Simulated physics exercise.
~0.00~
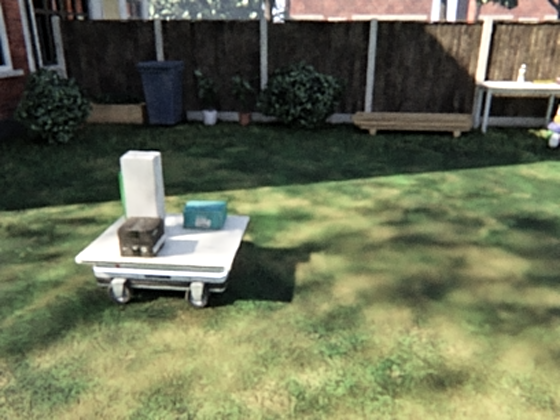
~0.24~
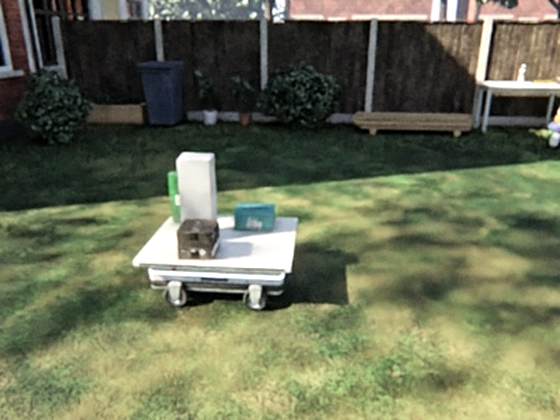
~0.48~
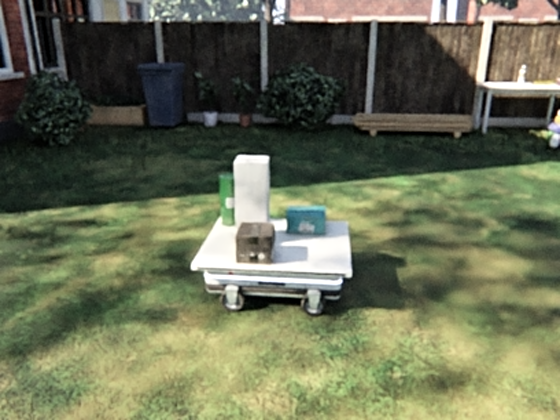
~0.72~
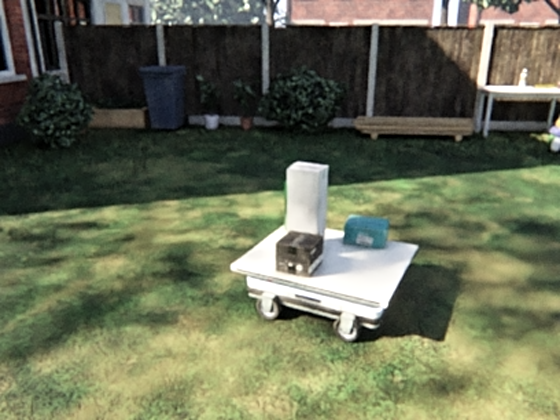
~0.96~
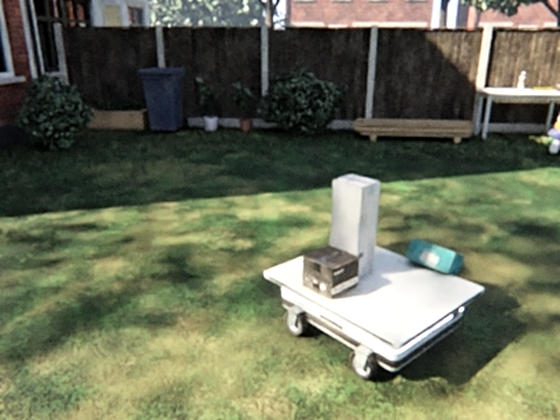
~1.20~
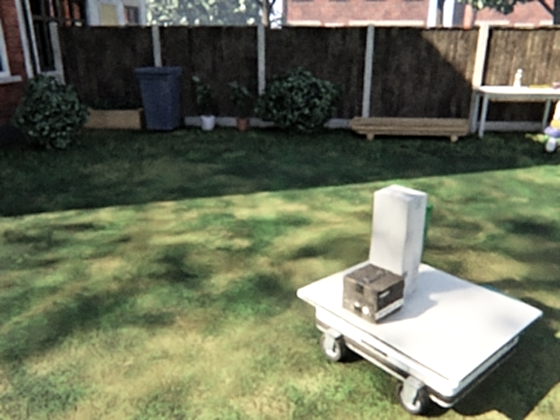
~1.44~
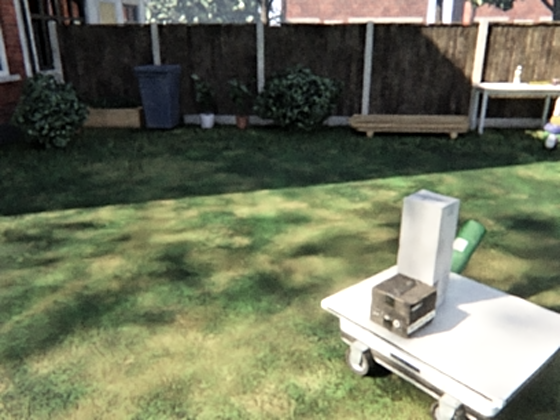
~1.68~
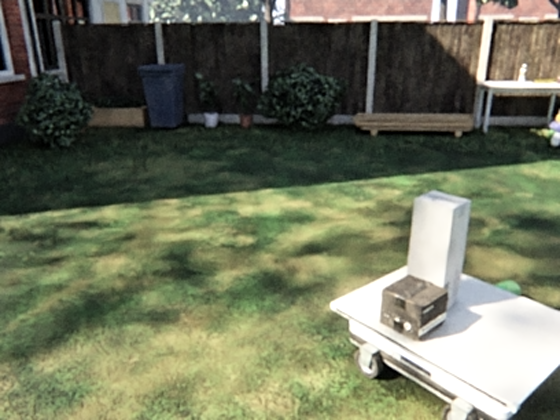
The clip shows a flat white cart carrying a white box, black parcel, turquoise parcel and green canister rightward across a lawn, turning as it nears. The turquoise parcel goes off the deck, then the canister tips off behind, leaving the white box upright beside the black parcel.
